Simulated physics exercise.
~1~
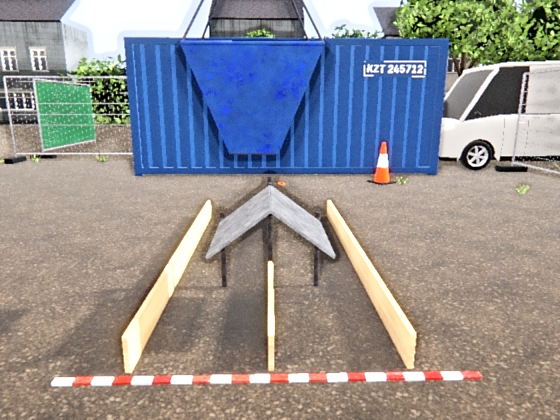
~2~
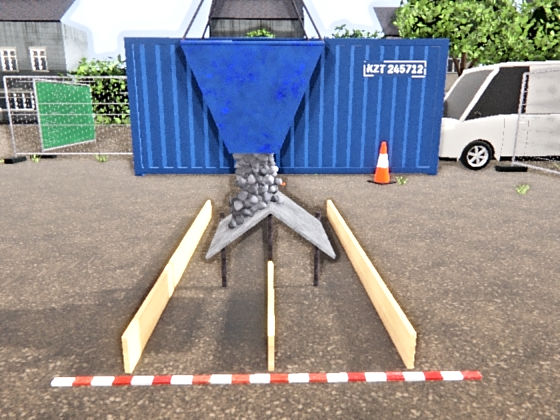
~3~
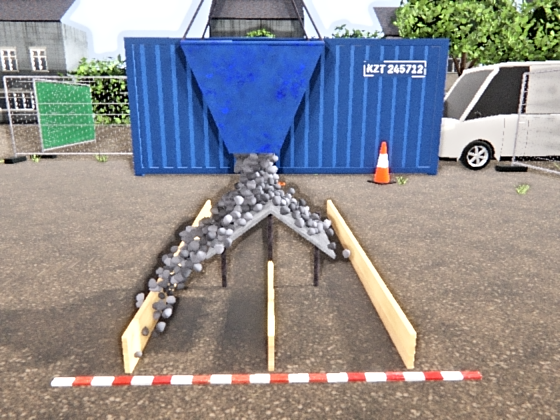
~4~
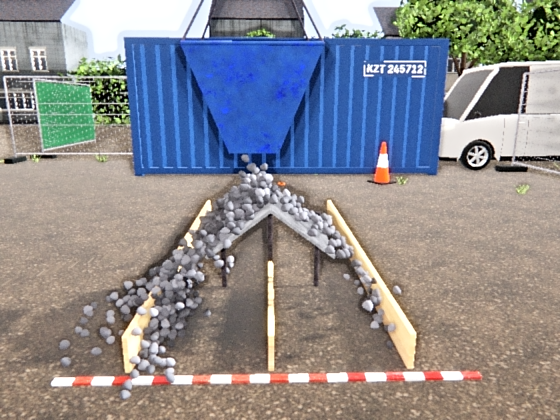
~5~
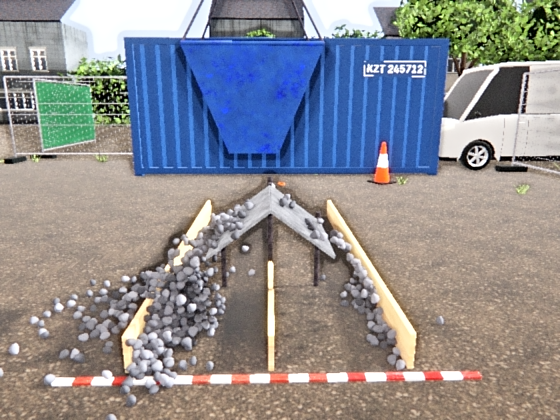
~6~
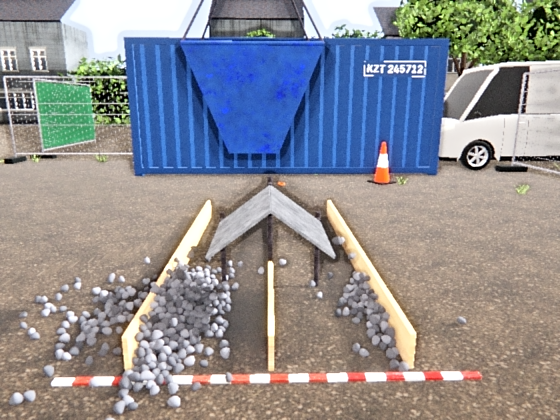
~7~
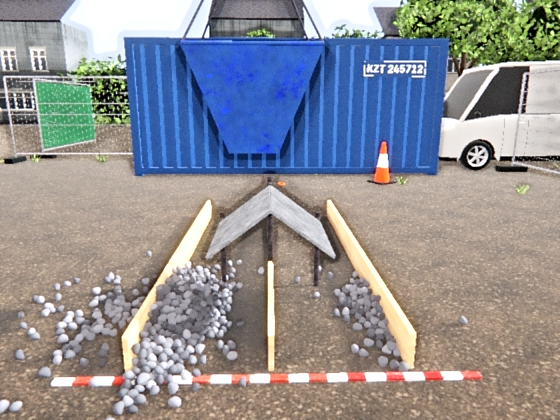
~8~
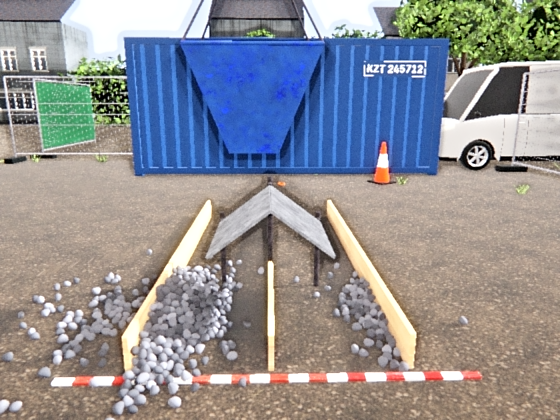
A blue skip drops grey stones over a steel ridge, and most settle left.
